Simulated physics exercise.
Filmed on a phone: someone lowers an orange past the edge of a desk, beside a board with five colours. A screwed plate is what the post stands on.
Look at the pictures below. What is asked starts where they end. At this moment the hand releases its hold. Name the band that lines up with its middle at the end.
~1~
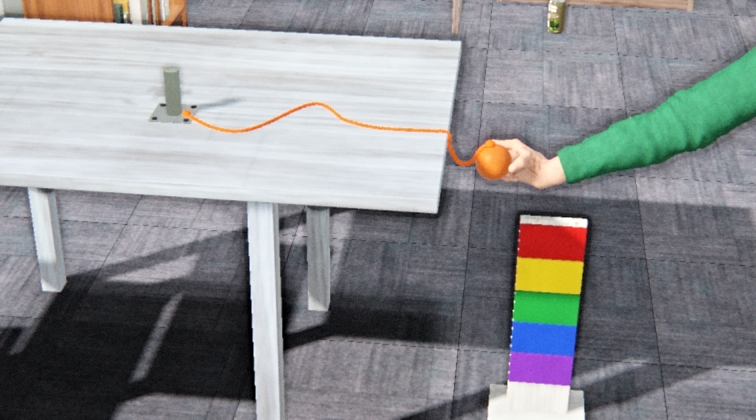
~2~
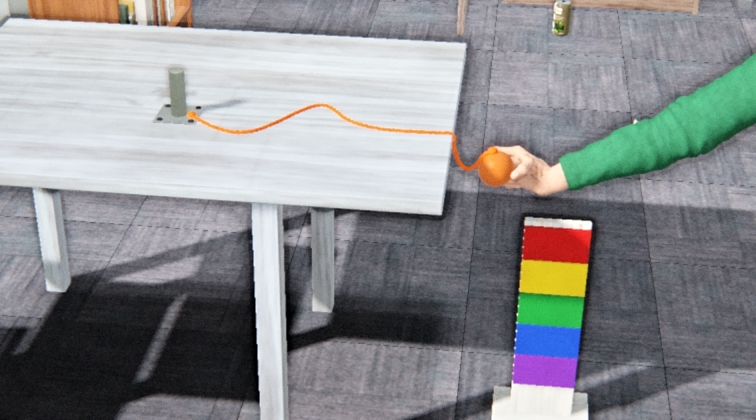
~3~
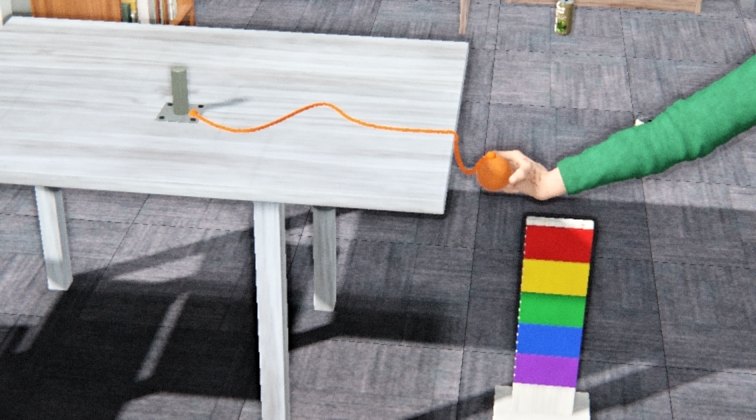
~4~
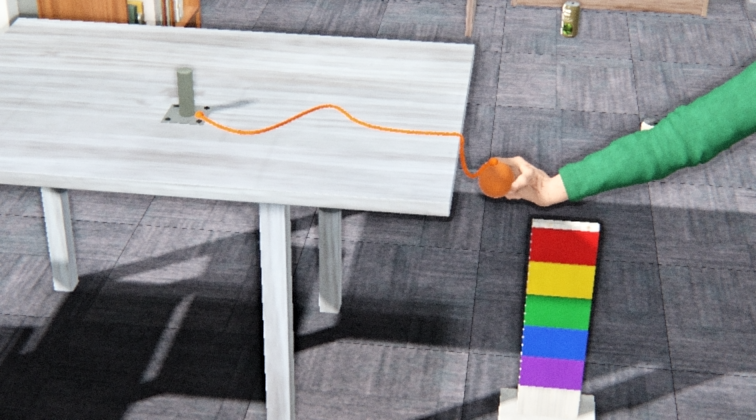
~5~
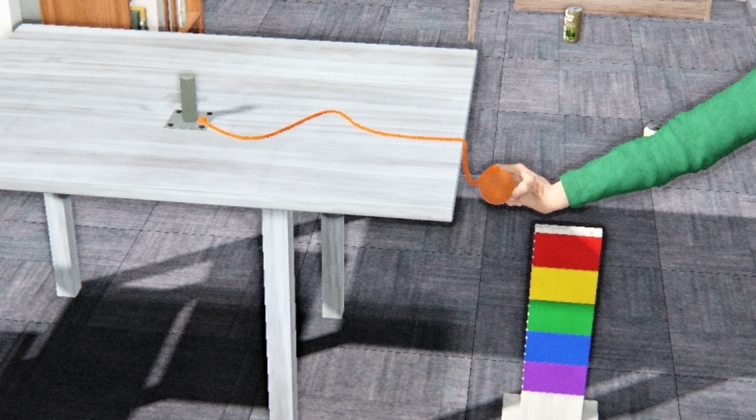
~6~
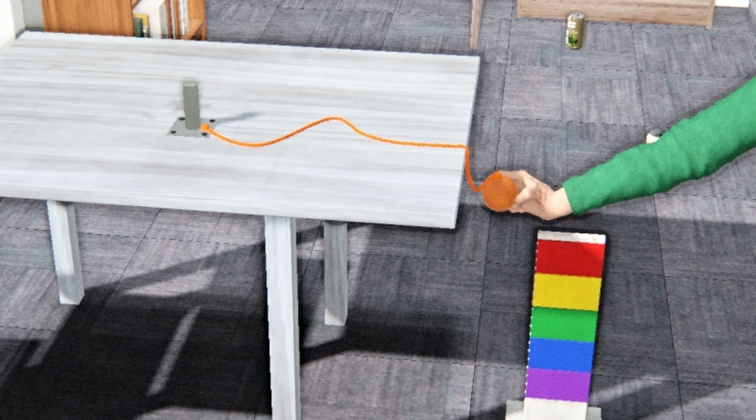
It lines up with yellow.
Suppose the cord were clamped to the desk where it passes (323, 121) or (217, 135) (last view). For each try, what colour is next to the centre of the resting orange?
For the first place it's red, and for the second yellow.
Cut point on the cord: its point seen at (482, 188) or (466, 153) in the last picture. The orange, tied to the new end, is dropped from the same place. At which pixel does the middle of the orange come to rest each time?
Taking them in turn, near (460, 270) and near (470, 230).
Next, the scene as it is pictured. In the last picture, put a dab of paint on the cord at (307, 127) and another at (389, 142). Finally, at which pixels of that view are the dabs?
Well, the first one sits at (339, 135), and the second one sits at (454, 140).
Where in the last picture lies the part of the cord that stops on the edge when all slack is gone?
You'll find it close to (401, 143).
Soon after, orange near (487, 280); level with yellow.
Then, orange near (433, 278); level with yellow.
Further on, orange near (468, 285); level with yellow.
At rest, orange near (466, 286); level with yellow. Its centre hangs level with the yellow band.
